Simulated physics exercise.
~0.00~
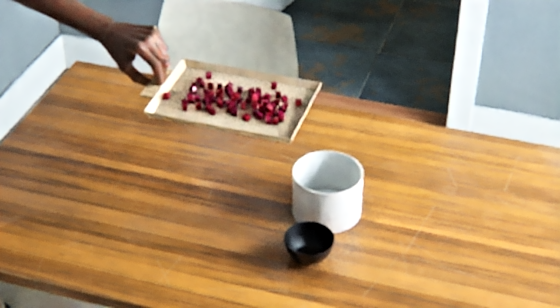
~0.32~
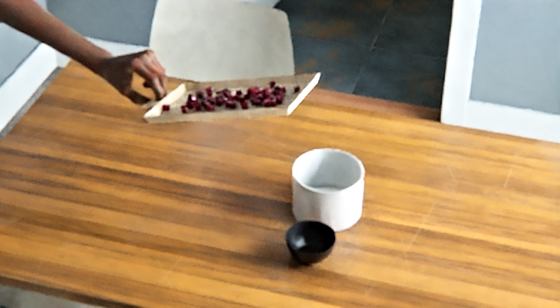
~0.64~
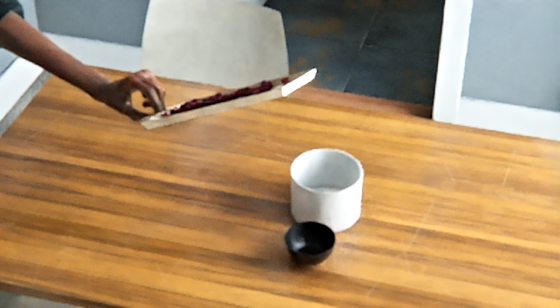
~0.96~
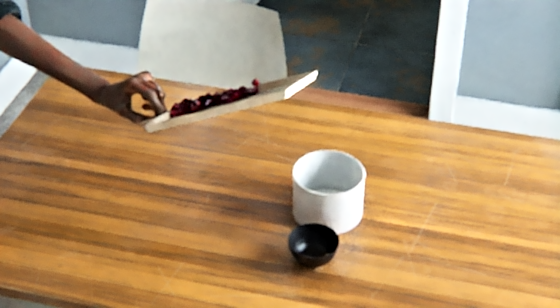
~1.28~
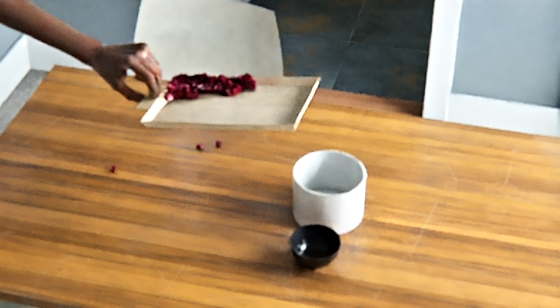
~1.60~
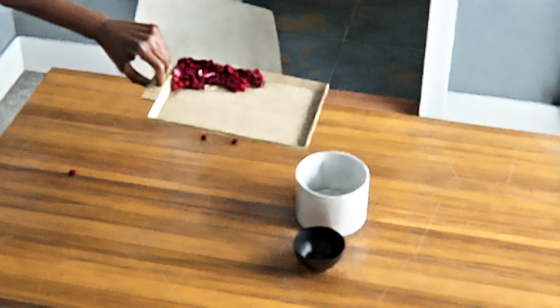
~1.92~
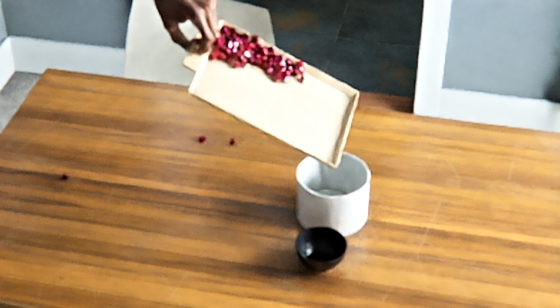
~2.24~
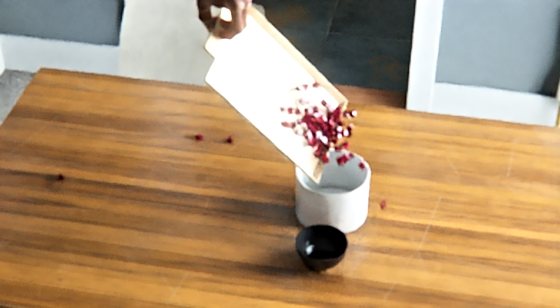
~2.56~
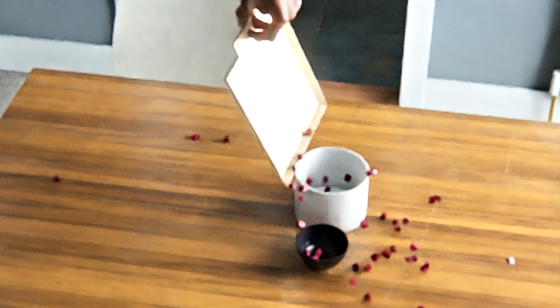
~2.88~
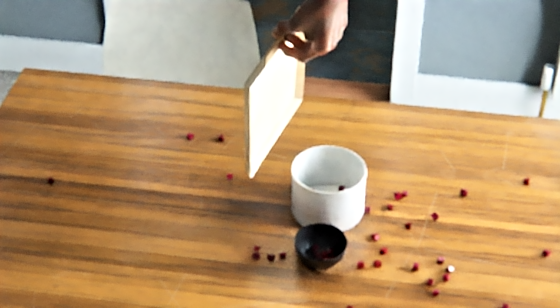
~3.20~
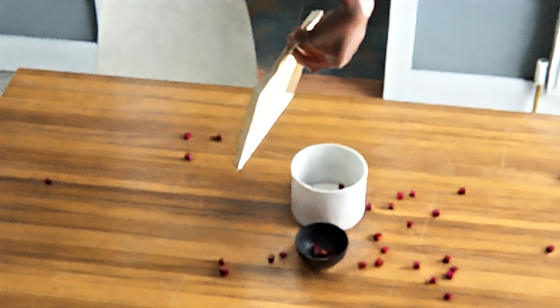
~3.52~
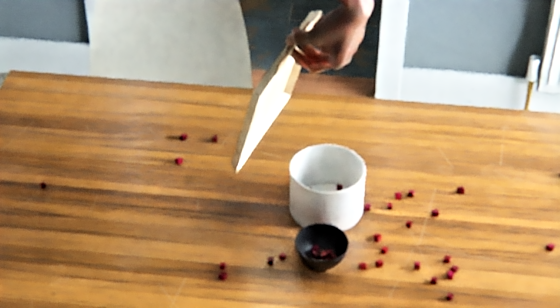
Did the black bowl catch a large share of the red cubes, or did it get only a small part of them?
The black bowl got only a small part of the cubes. Far more of them ended up outside, scattered across the table.
